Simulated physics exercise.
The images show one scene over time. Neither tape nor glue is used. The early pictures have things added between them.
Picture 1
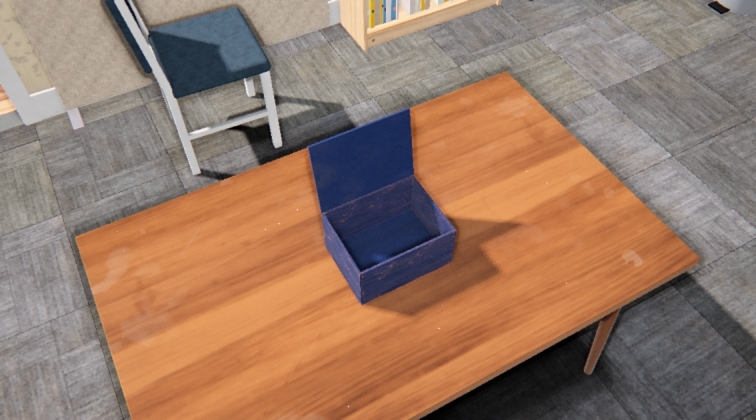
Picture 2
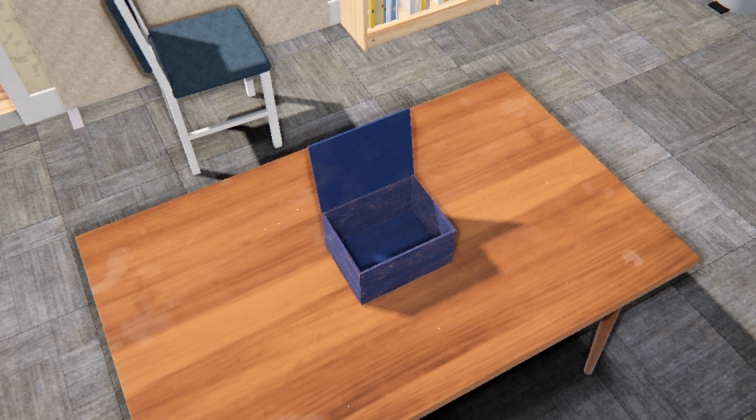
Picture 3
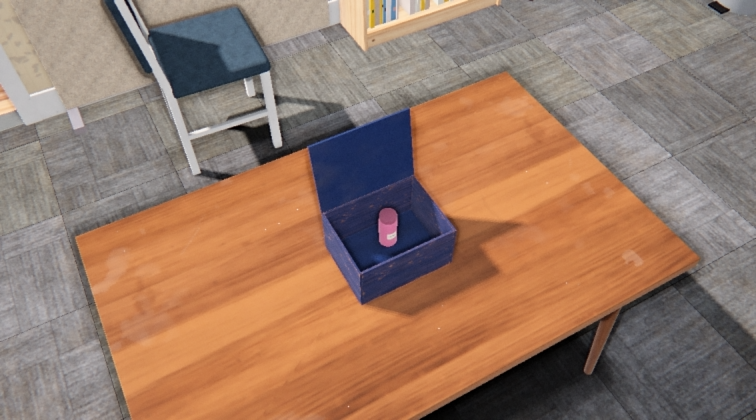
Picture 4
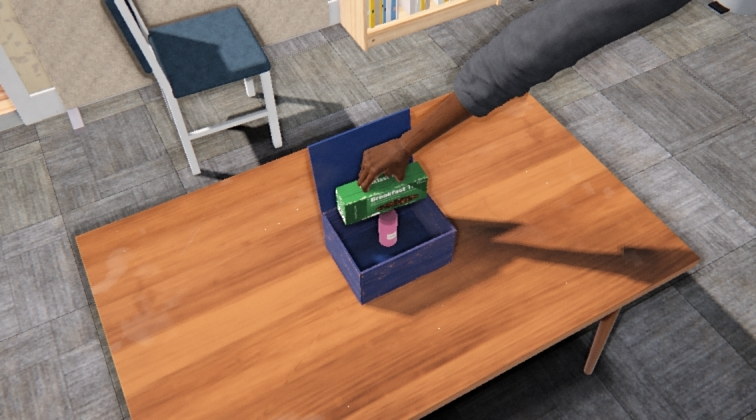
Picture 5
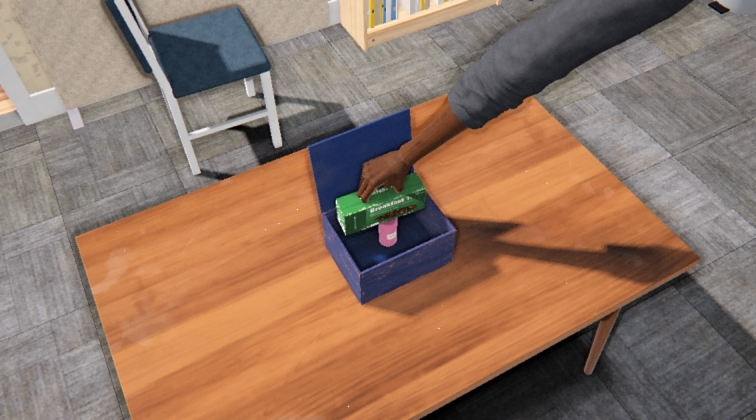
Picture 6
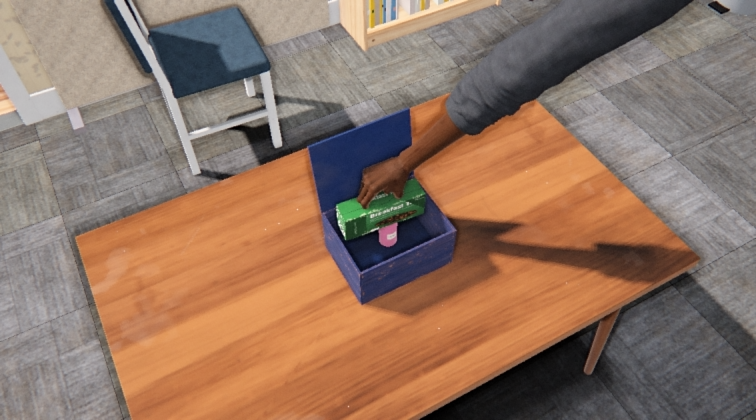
In an open blue box, a pink shaker appears, then a hand lowers a green carton.
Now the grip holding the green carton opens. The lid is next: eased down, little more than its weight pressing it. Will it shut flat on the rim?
Yes.
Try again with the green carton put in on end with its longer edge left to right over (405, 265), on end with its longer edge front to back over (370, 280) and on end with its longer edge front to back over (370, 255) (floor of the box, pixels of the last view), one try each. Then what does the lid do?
Results in order: Lid up, lid up, lid up.
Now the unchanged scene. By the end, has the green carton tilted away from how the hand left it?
As it turns out, the green carton keeps its original angle.
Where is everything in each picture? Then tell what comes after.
In the first picture, the last thing is not in view yet.
In the second picture, the last thing is not in view yet.
In the third picture, the last thing is not in view yet; pink shaker (388, 227).
The fourth picture shows on its way; green carton (382, 193); pink shaker (388, 227).
The fifth picture shows on its way; green carton (381, 203); pink shaker (388, 227).
The sixth picture shows in place under the hand; green carton (381, 209).
Then, 1.60 s past the last view, lid 59° above the rim; green carton rocked 21° from its first pose near (377, 213).
Then, 2.40 s past the last view, lid 17° above the rim; green carton rocked 53° from its first pose near (389, 238); pink shaker rocked 12° from its first pose.
Finally, lid shut; down or leaning hard in the box, pink shaker; moved from the start, green carton. Final places as the last picture's camera would see them, green carton near (392, 244).
